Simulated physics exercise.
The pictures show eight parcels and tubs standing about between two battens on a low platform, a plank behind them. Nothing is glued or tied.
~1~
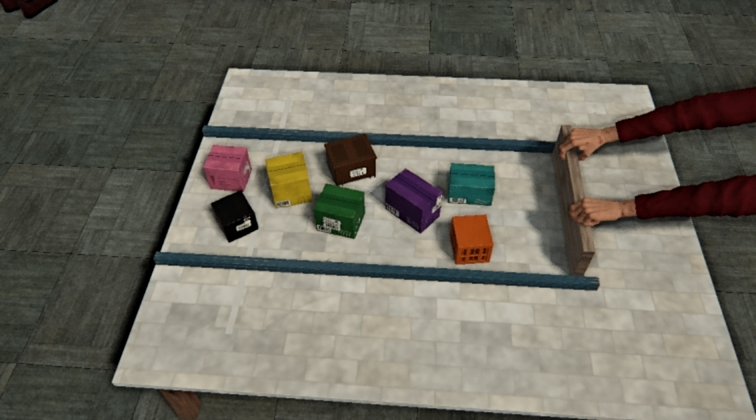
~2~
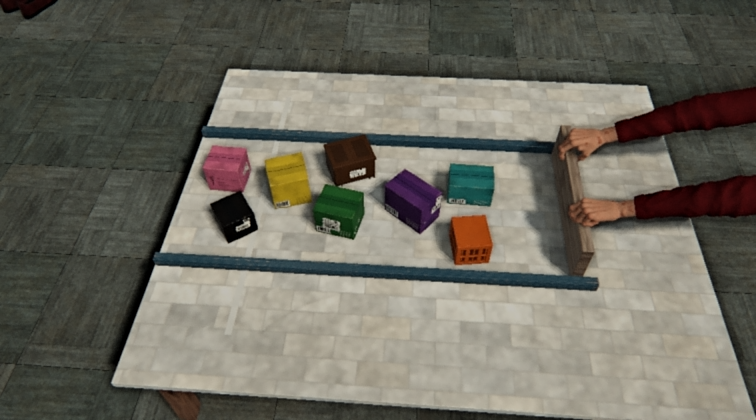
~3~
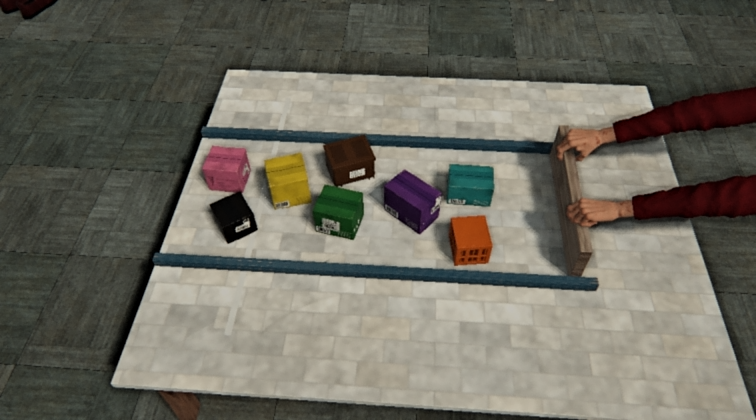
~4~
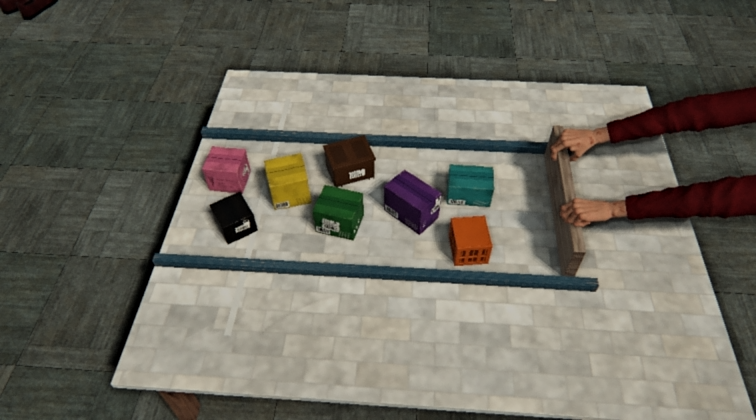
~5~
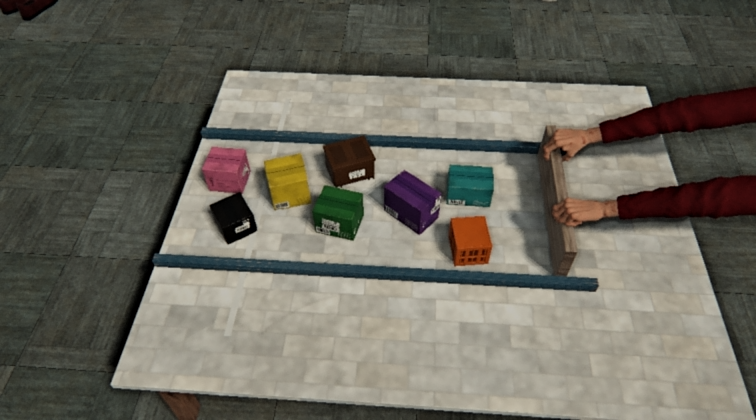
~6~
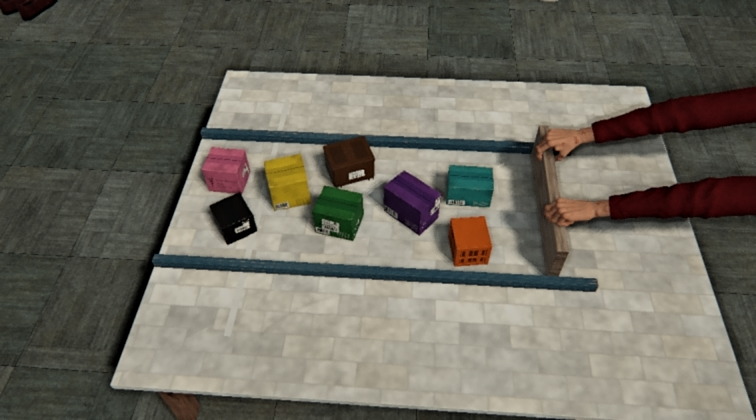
Two hands easing a wooden plank slightly left between blue rails toward eight colourful boxes standing still on a pale tiled table.
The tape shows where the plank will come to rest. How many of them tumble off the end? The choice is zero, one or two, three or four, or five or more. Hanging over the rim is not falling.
Here the number that fall off is one or two.
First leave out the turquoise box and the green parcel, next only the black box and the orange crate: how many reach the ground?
It would be 1 and 1.
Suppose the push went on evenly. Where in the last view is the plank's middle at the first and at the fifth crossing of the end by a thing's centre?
First at (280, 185), next at (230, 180).
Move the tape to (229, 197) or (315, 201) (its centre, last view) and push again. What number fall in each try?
In that order 5 and 0.
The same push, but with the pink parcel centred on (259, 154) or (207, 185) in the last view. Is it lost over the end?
The pink parcel drops off; tumbles off.
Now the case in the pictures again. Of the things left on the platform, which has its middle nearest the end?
Foremost is the yellow box.
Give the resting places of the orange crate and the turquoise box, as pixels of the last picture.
Near (234, 228) and (243, 174).
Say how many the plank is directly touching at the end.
The number is 3.
Soon after, none off yet; pink parcel at rest near (227, 171); black box at rest near (234, 218); yellow box at rest near (288, 182).
Then, none off yet; pink parcel at rest near (227, 171); black box at rest near (234, 218); yellow box moved a little near (275, 183).
By the end, the number that fall off is one or two; fallen, black box and pink parcel.
